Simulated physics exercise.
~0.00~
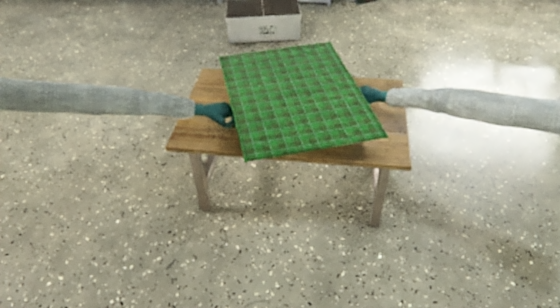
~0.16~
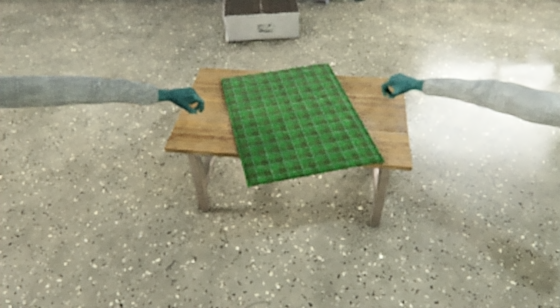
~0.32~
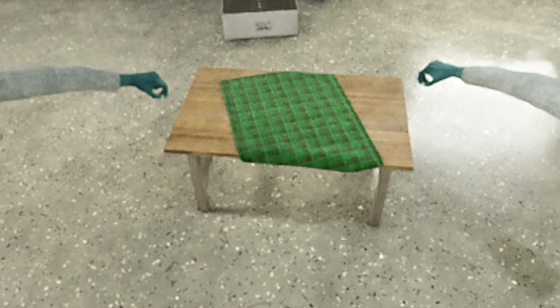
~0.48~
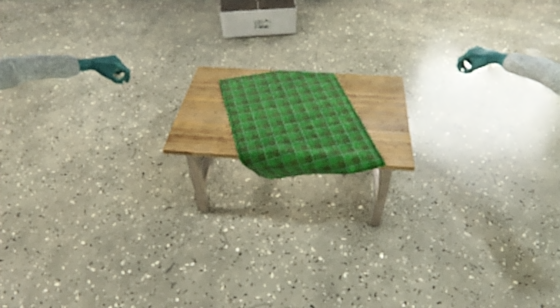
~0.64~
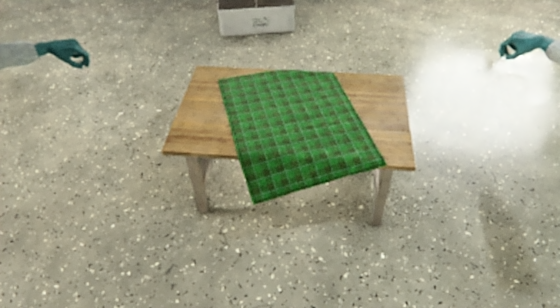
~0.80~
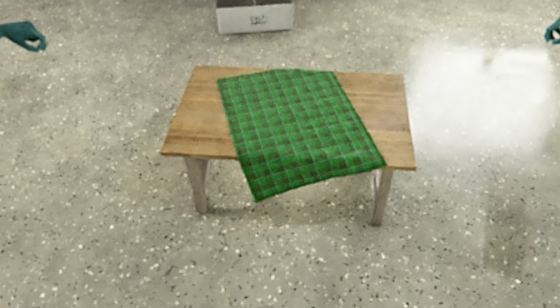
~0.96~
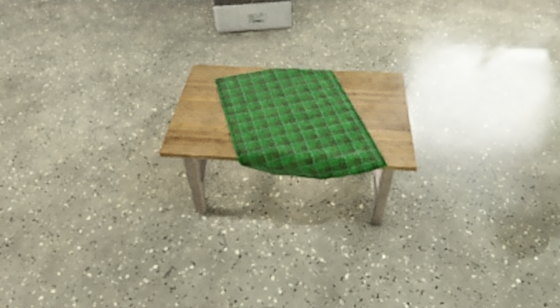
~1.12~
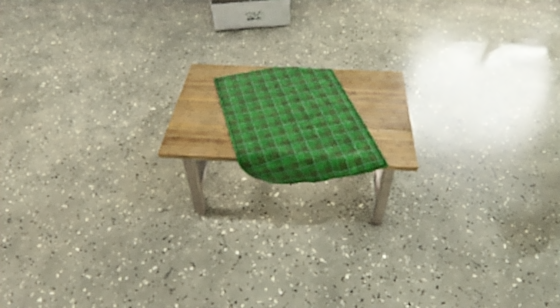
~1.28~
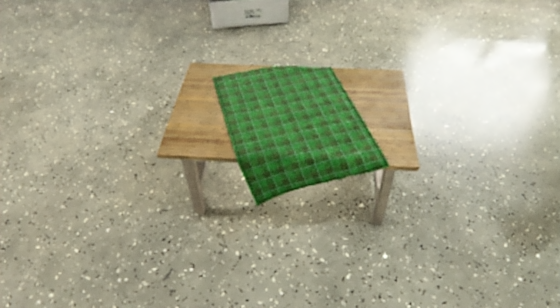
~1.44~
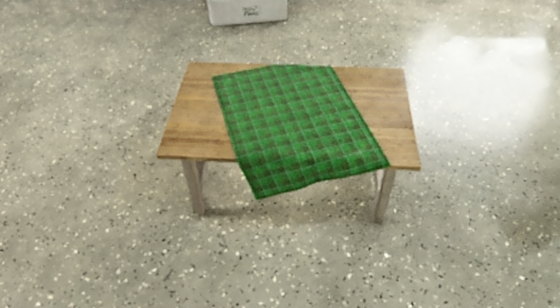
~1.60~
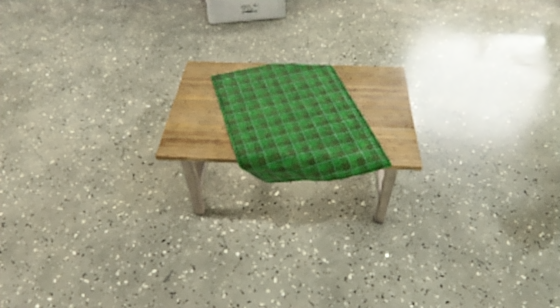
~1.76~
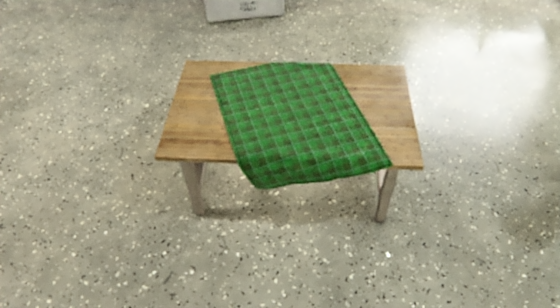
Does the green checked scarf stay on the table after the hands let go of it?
Yes, the scarf stays on the table, with most of it lying across the top and its near end hanging over the edge.
At the start, two teal-gloved hands on pale grey sleeves hold a green checked scarf flat over a low wooden table, with a pale box behind it on the speckled floor. The hands let go and the cloth drops onto the tabletop, part of it hanging past the near edge. The arms then draw apart and leave the view to the left and right. The hanging edge sways gently, its corner curling under and dropping again, while the view drifts slightly. At the end, the scarf still lies across the table, its near end draped over the edge.
